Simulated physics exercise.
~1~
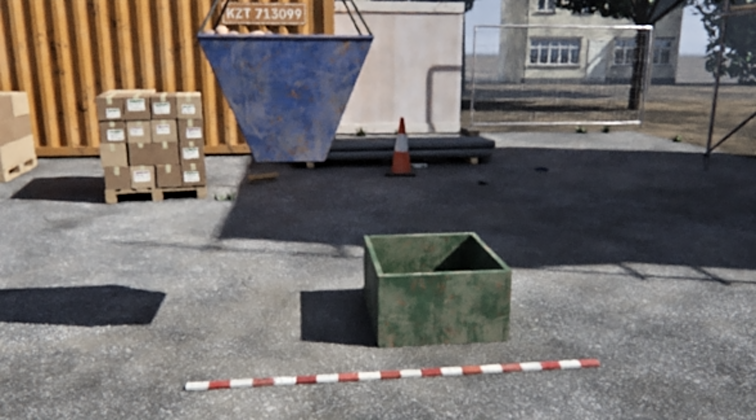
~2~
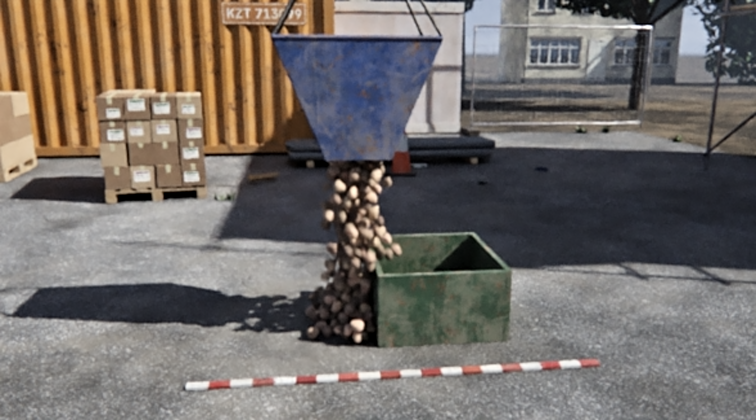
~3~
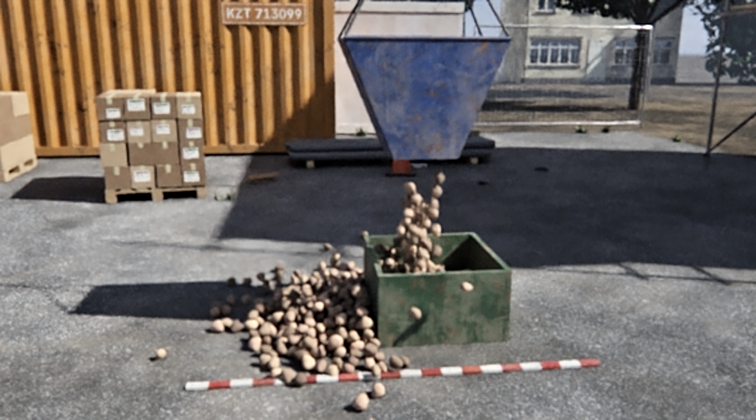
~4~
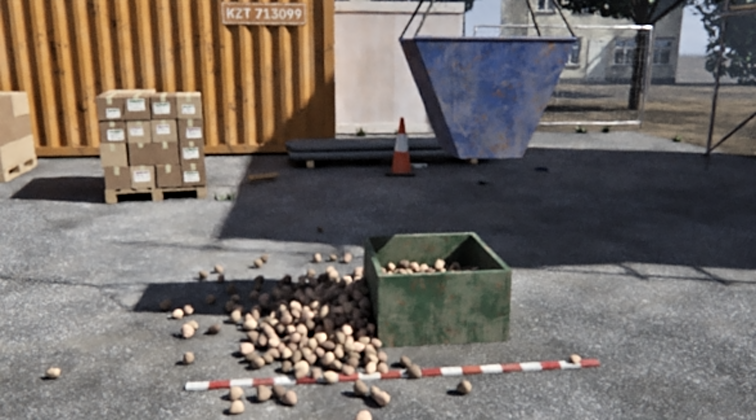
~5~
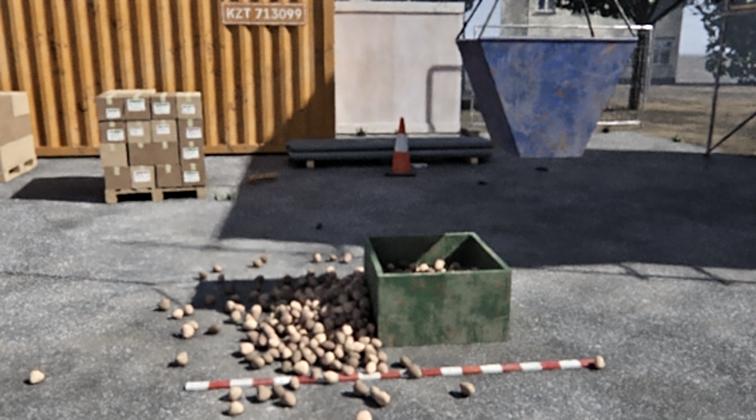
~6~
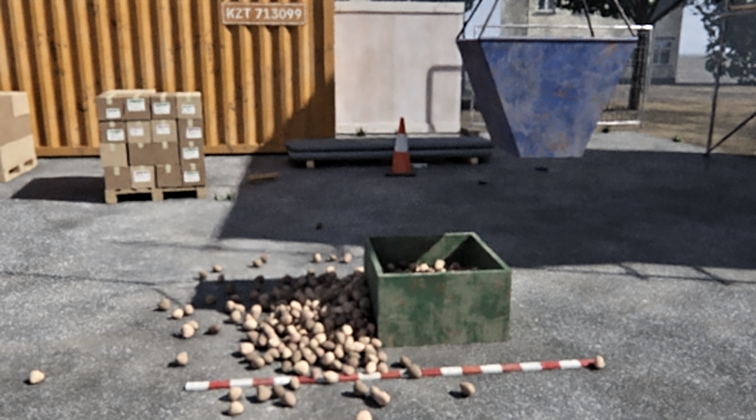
Blue skip moving right across a sunlit yard, dropping pale round stones that pile up left of and inside a green bin.
